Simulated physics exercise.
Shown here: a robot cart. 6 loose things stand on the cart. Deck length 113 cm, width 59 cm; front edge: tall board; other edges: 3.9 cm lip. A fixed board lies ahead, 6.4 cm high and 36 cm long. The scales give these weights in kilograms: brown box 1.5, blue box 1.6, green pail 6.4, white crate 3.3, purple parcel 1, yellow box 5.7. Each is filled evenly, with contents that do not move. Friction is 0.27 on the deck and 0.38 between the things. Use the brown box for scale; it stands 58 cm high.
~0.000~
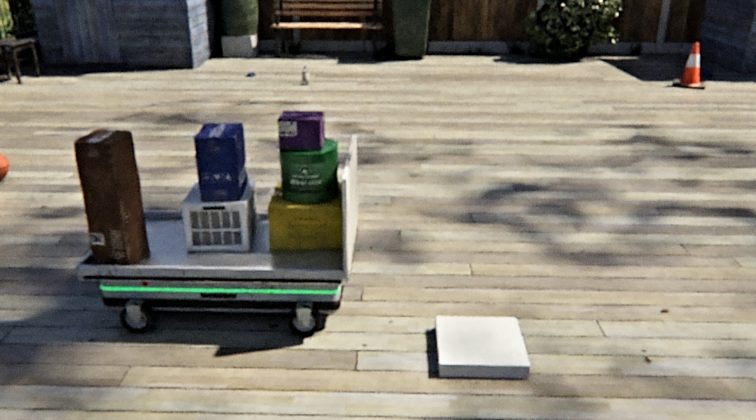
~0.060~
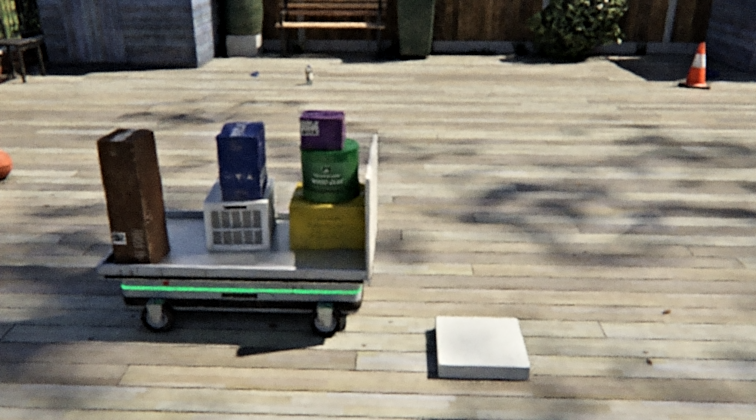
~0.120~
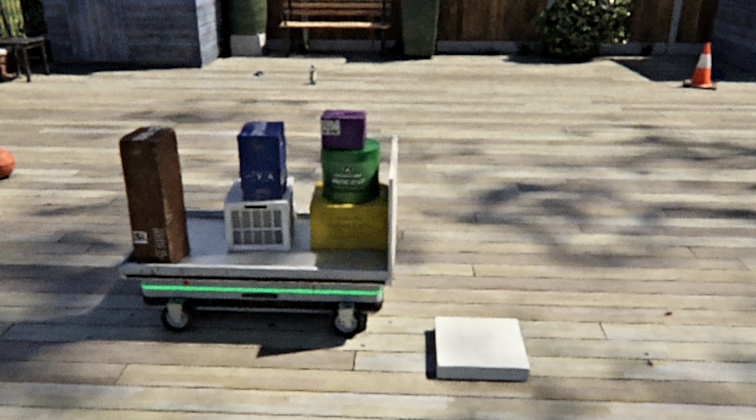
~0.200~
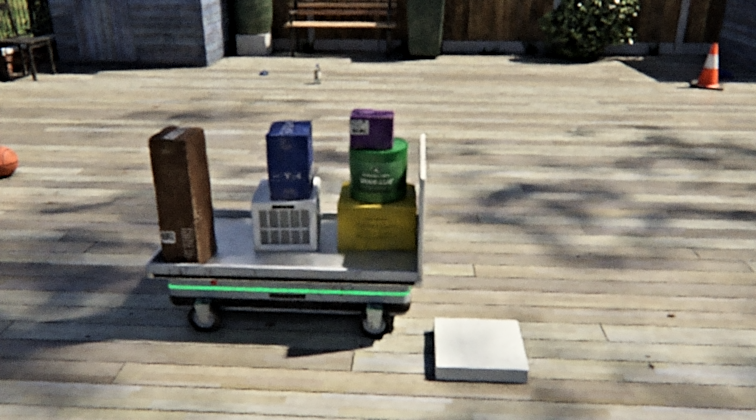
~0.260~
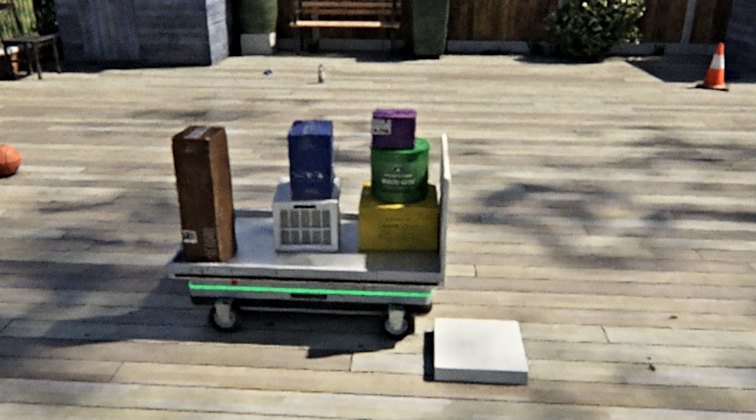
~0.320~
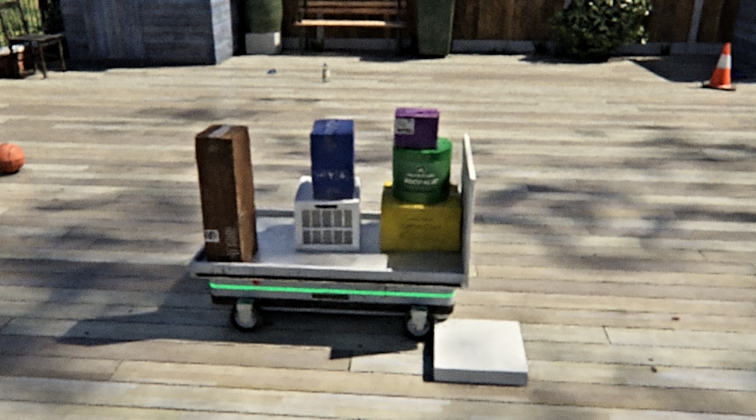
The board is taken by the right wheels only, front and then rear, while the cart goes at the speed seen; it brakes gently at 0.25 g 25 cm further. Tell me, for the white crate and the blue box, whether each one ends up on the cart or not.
In order: The white crate rides it out. The blue box rides it out.
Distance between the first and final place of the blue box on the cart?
Roughly 14 centimetres.
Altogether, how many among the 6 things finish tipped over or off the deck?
The answer: 3.
After 0.52 s, cart 83 cm along; blue box 7° off upright near (398, 150); white crate moved 2 cm near (395, 210); purple parcel 16° off upright.
After 1.02 s, cart 163 cm along; green pail and purple parcel now off the deck; blue box moved 12 cm near (581, 153); white crate moved 4 cm near (573, 214).
After 1.32 s, cart 210 cm along; brown box now off the deck; blue box moved 15 cm near (685, 158); white crate moved 4 cm near (677, 221).
After 1.82 s, cart 246 cm along; blue box moved 15 cm; white crate moved 4 cm; yellow box moved 3 cm.
In the end (2.3 s), off the deck, brown box, green pail and purple parcel; not toppled but over 10 cm from the start, blue box; the other 2 under 10 cm from the start.
